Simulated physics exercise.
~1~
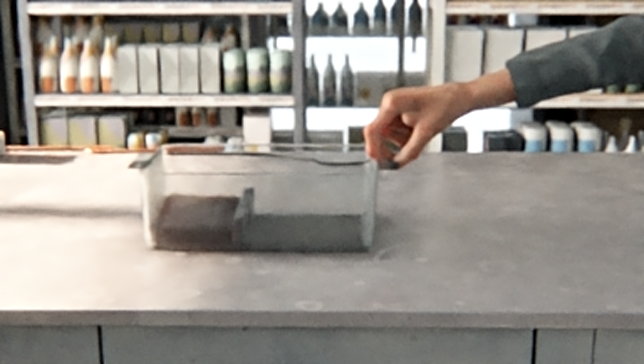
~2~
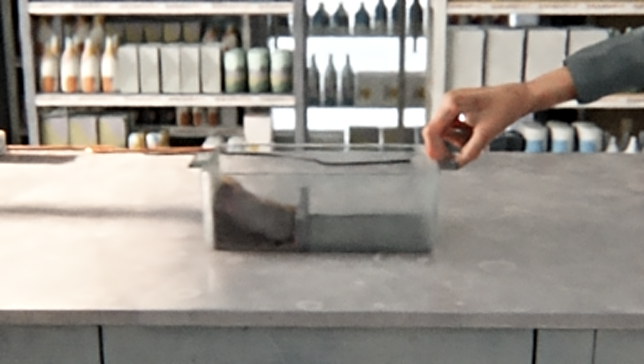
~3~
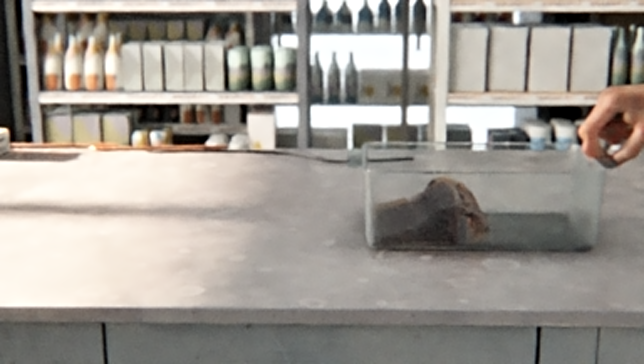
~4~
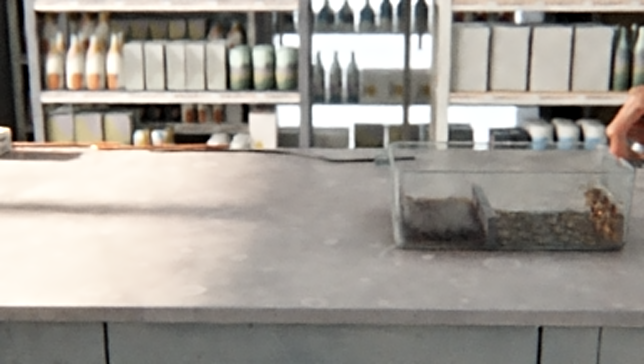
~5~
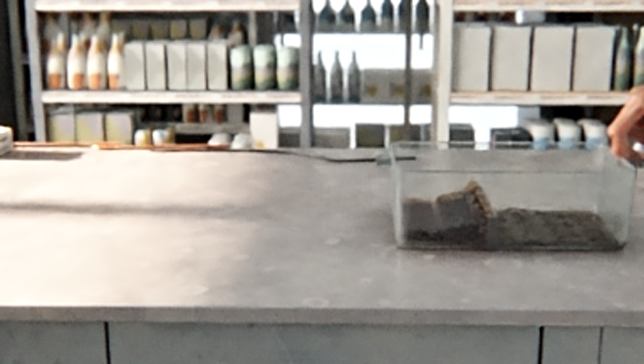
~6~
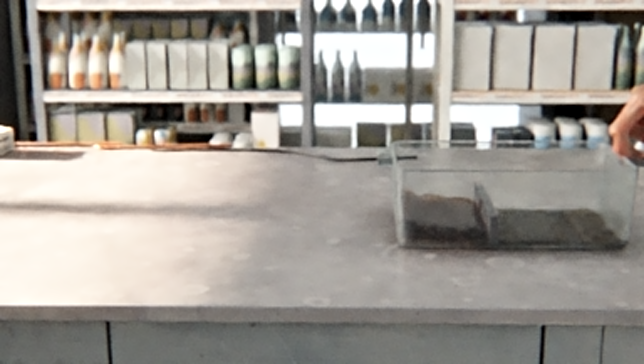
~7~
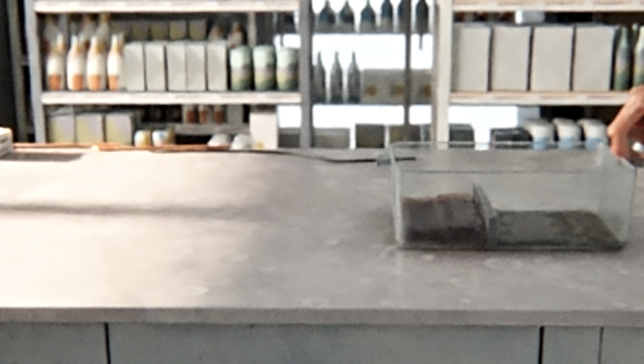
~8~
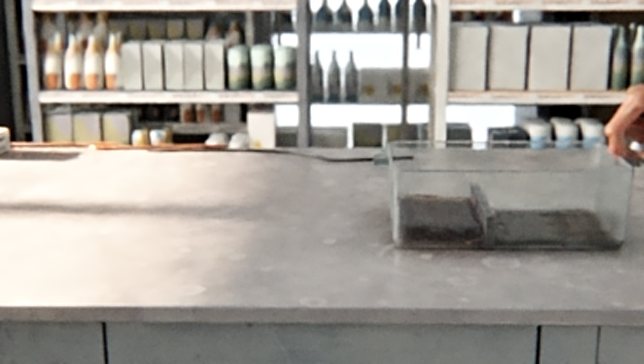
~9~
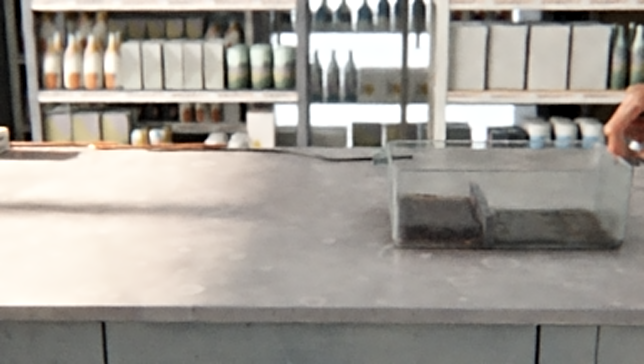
A hand pulls a divided glass box rightwards, and dark tea sloshes into both halves.
